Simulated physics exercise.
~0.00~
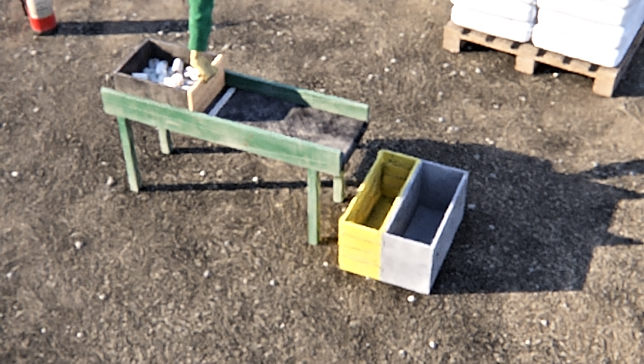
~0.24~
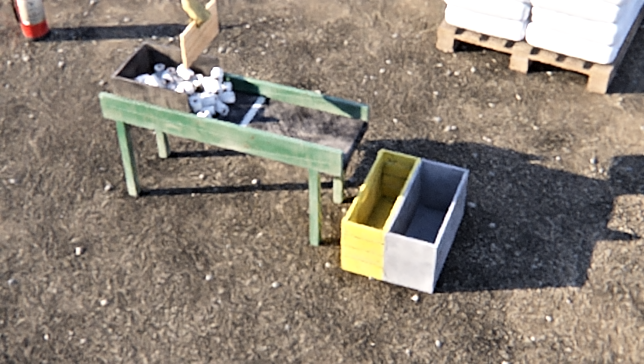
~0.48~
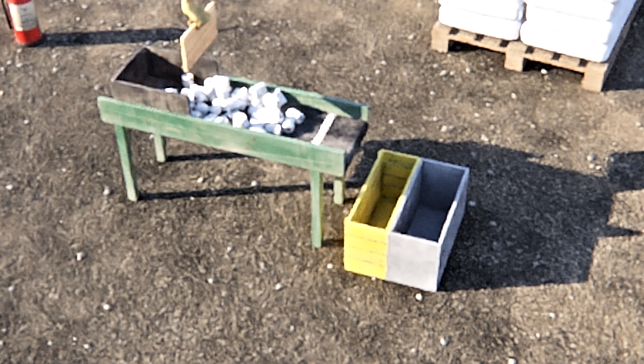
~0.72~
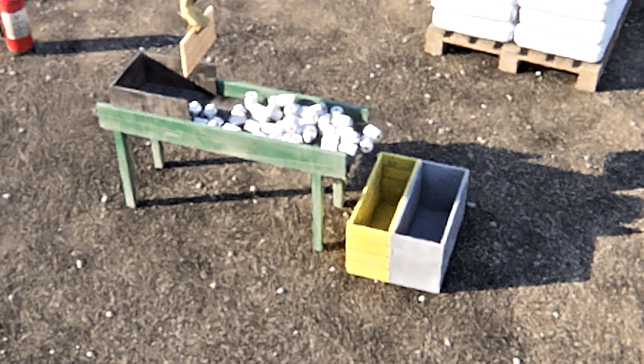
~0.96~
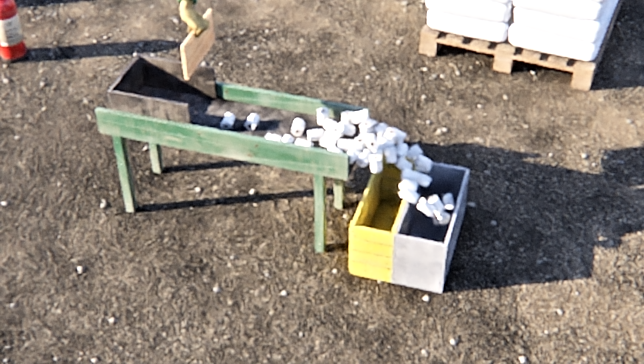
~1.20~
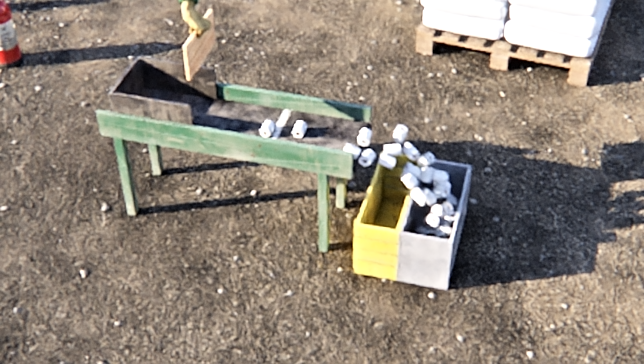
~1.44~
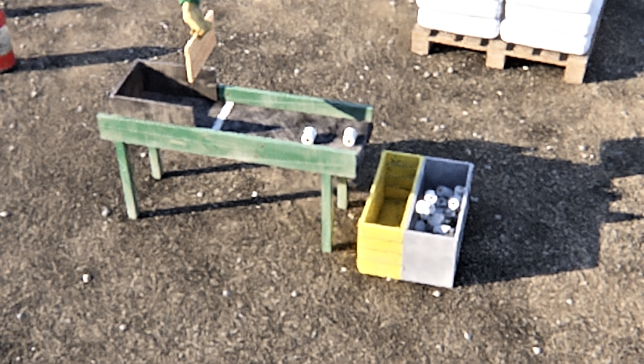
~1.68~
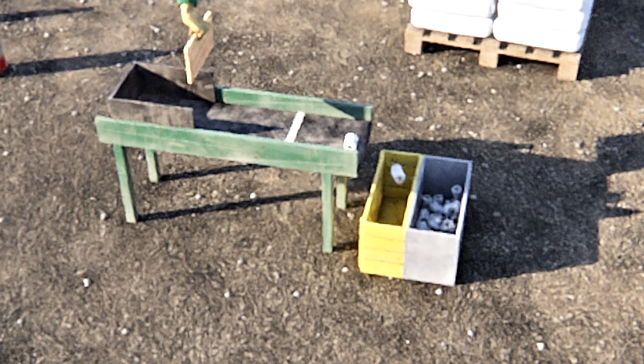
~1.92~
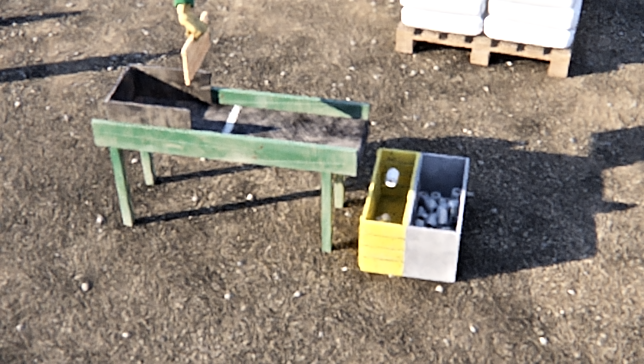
White rolls ride a belt rightward and drop, mostly into the grey bin, two into the yellow.
